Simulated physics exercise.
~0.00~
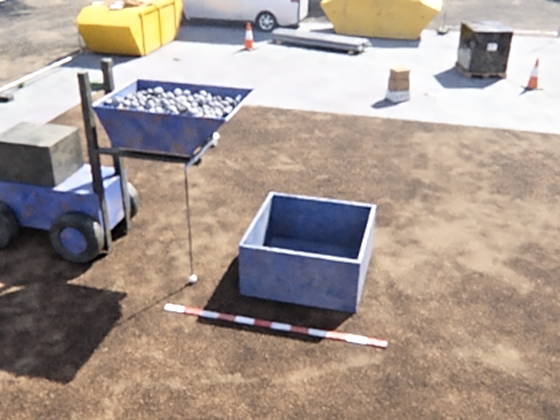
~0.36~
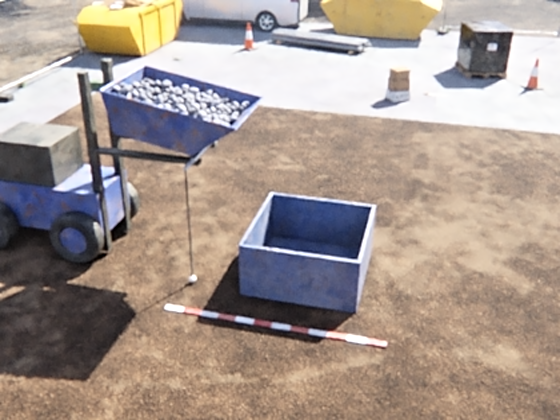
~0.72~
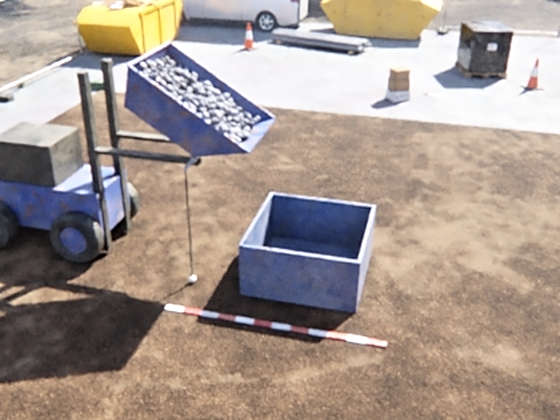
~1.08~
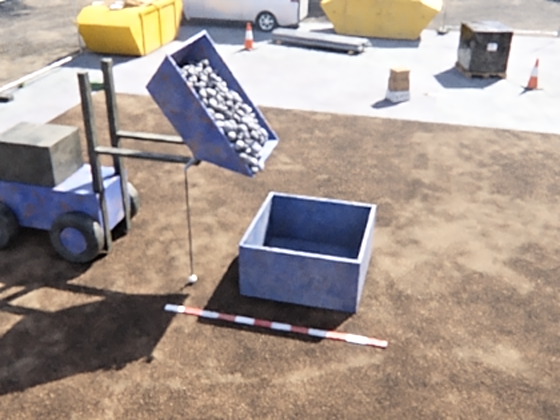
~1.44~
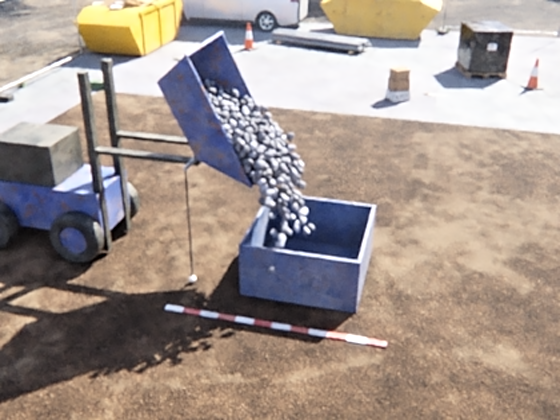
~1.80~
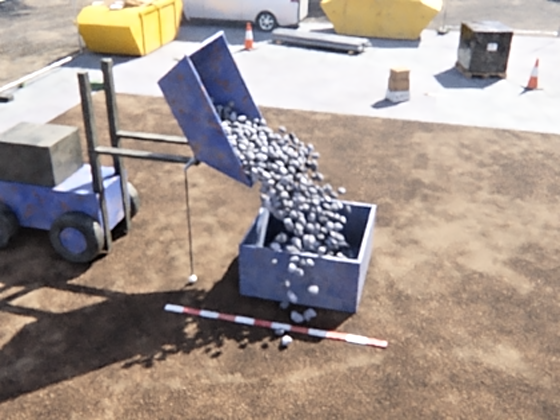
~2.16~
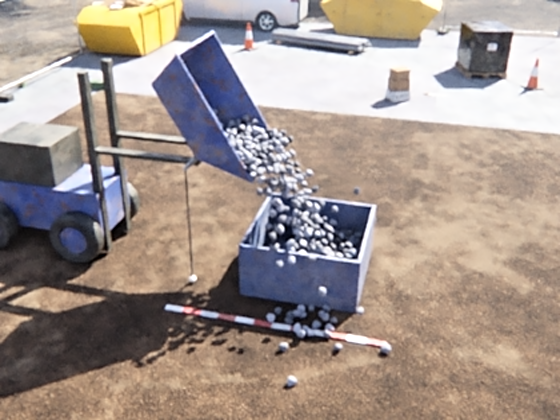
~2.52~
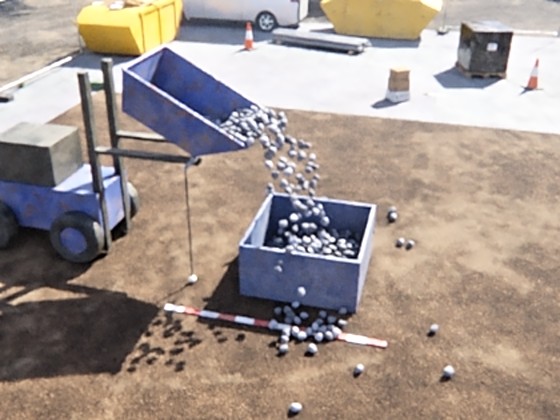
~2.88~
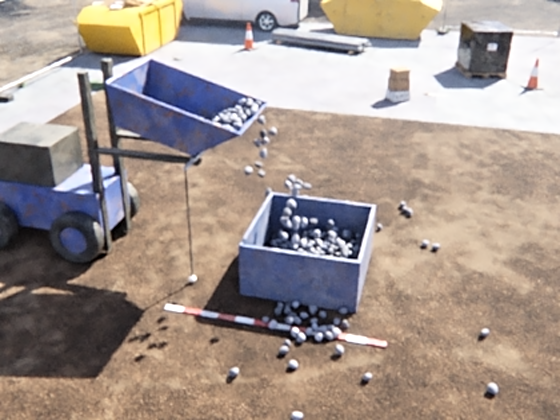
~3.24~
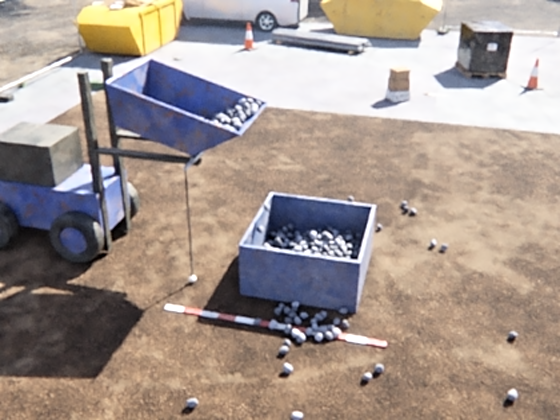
A blue forklift tipped its raised skip of grey stones steeply to the right, pouring them into an open blue bin while some spilled onto the dirt, then tilted partly back and stopped, with most stones in the bin and a few still in the skip.
